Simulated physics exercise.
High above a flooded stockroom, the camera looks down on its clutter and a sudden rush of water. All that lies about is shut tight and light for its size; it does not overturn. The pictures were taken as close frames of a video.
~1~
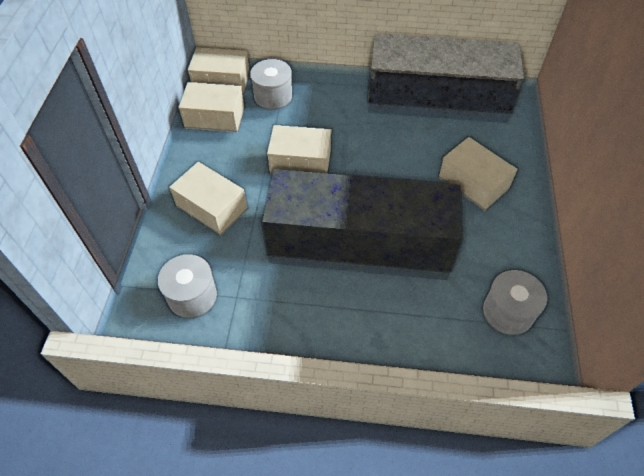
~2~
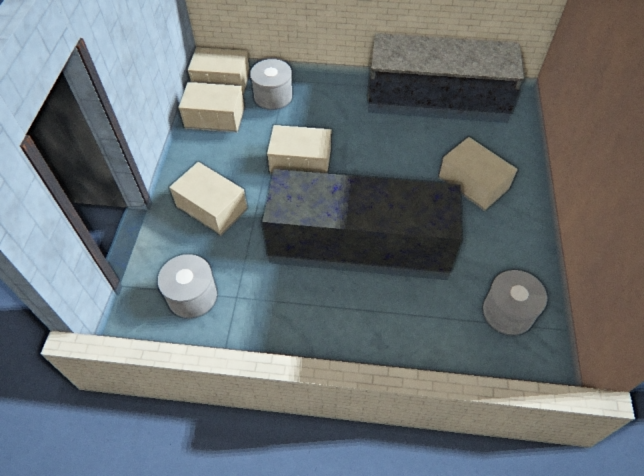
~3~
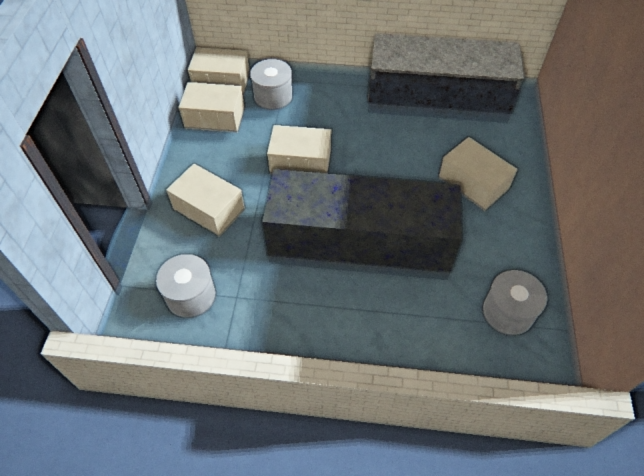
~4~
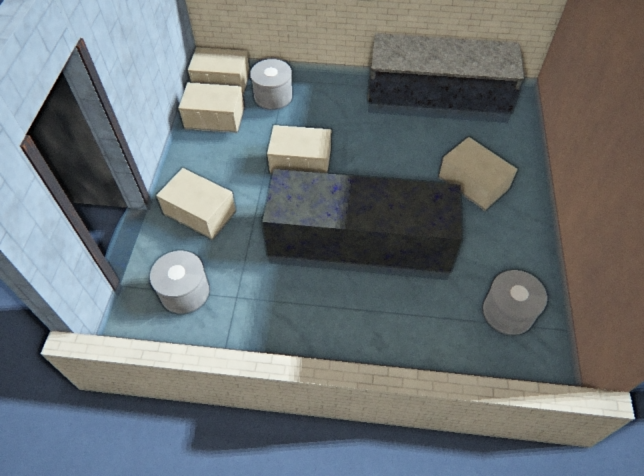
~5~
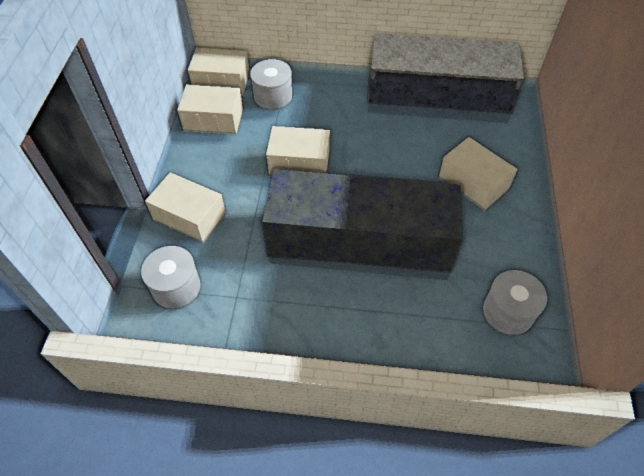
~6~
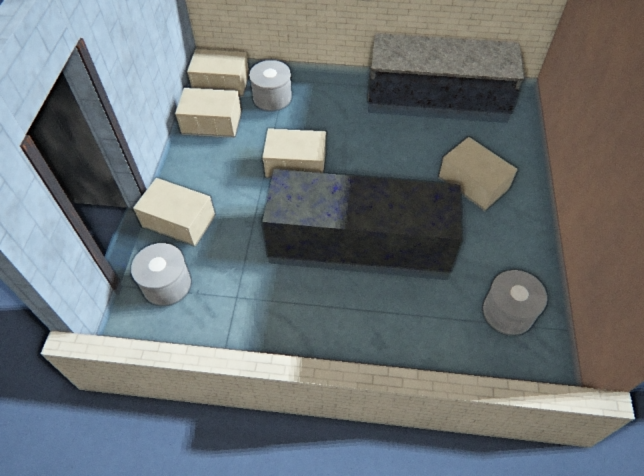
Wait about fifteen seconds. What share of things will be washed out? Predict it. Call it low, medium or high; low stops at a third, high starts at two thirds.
Medium.
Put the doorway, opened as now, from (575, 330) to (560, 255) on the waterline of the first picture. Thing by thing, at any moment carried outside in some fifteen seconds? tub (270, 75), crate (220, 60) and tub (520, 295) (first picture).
First never leaves, second never leaves, third escapes.
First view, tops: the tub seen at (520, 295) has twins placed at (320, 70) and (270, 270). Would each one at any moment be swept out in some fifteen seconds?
Taking them in turn: Held back, then flushed away.
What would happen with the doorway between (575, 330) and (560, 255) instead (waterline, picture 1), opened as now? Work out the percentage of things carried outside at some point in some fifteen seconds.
20 per cent.
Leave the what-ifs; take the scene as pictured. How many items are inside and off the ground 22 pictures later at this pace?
I count 4.
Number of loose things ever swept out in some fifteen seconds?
Total: 4.
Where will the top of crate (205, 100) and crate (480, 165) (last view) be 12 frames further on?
The tops should be near (178, 153) and near (456, 171).
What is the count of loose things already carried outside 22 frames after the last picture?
Total: 4.
A moment on, 0 of 8 are out; 8 afloat.
Next, 2 of 8 are out; 6 afloat.
Later, 4 of 8 are out; 4 afloat.
In the end, 4 of 8 are out; 4 afloat.
